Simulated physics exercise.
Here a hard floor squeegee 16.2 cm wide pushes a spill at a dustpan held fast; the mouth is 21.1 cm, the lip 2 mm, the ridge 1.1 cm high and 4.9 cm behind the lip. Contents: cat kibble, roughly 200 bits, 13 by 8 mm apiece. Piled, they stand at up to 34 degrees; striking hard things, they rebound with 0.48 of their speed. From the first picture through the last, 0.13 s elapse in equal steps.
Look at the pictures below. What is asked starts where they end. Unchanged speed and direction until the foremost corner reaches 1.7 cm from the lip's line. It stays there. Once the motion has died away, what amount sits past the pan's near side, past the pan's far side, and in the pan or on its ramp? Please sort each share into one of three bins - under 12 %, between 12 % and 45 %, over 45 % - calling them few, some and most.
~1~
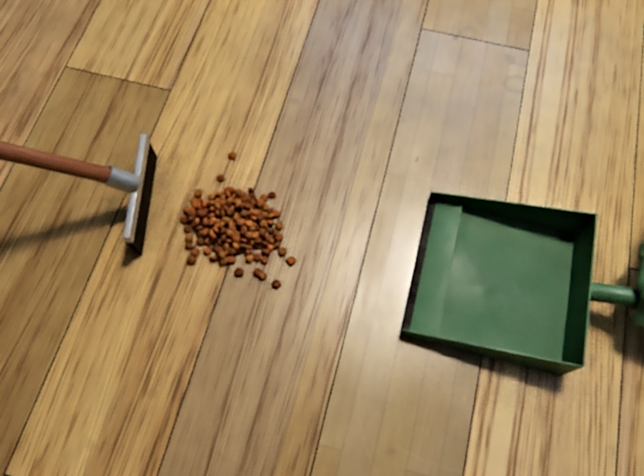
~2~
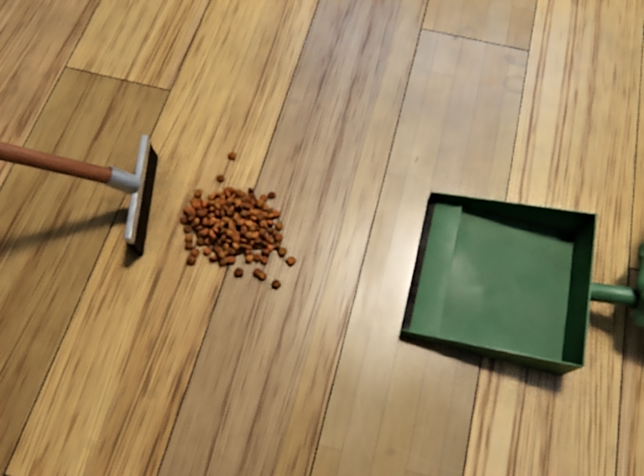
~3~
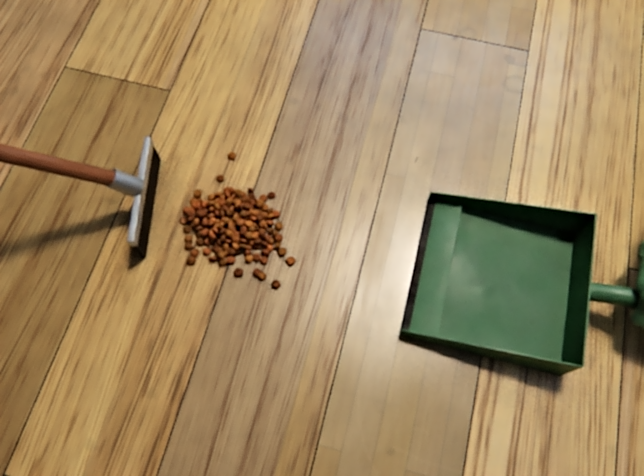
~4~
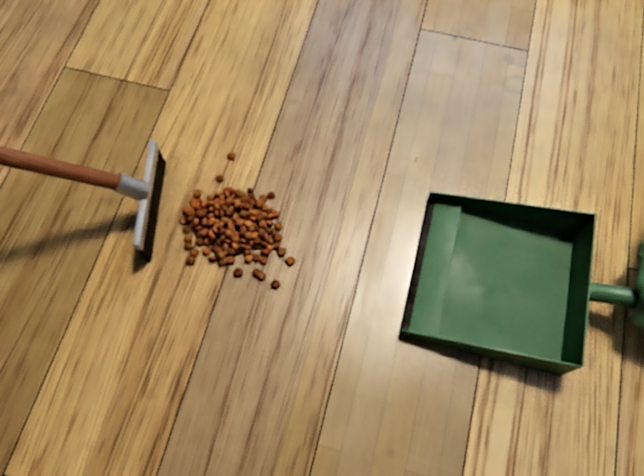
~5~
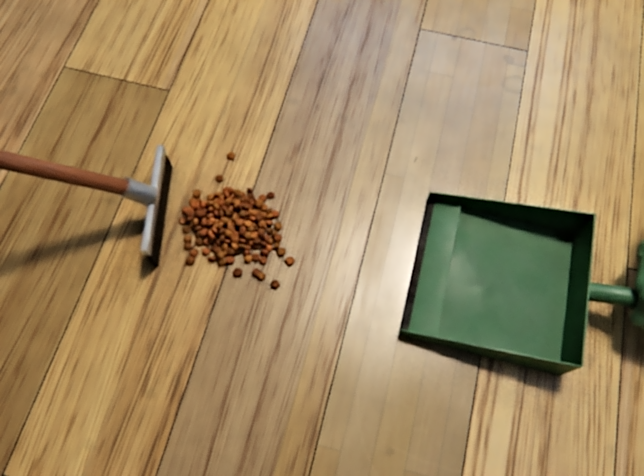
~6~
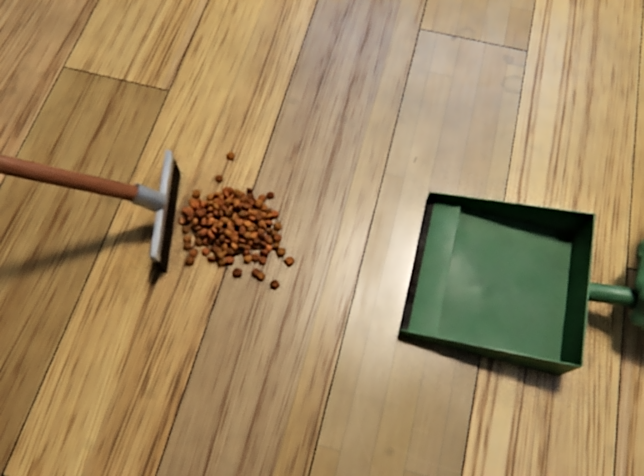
Past the pan's near side: Some. Past the pan's far side: Few. In the pan or on its ramp: Few.
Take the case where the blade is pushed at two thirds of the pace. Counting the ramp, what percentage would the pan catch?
About 0 %.
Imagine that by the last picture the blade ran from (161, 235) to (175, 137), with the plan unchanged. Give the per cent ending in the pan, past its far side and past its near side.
The pan gets 10, the far side 35 and the near side 0.
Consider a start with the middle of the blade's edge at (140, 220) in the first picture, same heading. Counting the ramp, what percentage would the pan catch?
Roughly 0 percent would end up there.
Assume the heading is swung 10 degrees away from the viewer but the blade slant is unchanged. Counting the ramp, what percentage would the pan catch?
I'd put it at close to 20 percent.
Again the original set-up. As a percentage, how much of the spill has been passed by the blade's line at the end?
Near 50 percent, give or take.
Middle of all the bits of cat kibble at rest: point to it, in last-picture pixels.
Near (364, 259).
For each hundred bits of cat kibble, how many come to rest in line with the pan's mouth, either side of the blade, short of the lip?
It comes to some 80 percent.
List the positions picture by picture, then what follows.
Blade from (129, 239) to (146, 141), moved 0.0 cm, 0 of the pieces shifted so far; middle of the pieces at (231, 226); pan at (505, 285), in the first frame.
Blade from (130, 240) to (146, 141), moved 0.2 cm, 0 of the pieces shifted so far; middle of the pieces at (231, 226), in the second frame.
Blade from (133, 242) to (149, 144), moved 0.8 cm, 0 of the pieces shifted so far; middle of the pieces at (230, 226), in the third frame.
Blade from (139, 246) to (155, 147), moved 1.9 cm, 0 of the pieces shifted so far; middle of the pieces at (230, 226), in the fourth frame.
Blade from (147, 251) to (162, 152), moved 3.3 cm, 0 of the pieces shifted so far; middle of the pieces at (229, 226), in the fifth frame.
Blade from (156, 258) to (170, 157), moved 4.9 cm, 0 of the pieces shifted so far; middle of the pieces at (229, 226); pan at (503, 285), in the sixth frame.
Then, 0.26 s after the last picture, middle of the blade 20 cm from the lip; 0 % over the lip, far side 0 %, near side 5 %.
Then, 0.43 s after the last picture, middle of the blade 9 cm from the lip; 0 % over the lip, far side 0 %, near side 10 %.
Then, 0.72 s after the last picture, middle of the blade 3 cm from the lip; 5 % over the lip, far side 0 %, near side 20 %.
In the end, near side 20 %, far side 0 %, pan 5 %, in front of the lip or behind the blade 80 %.
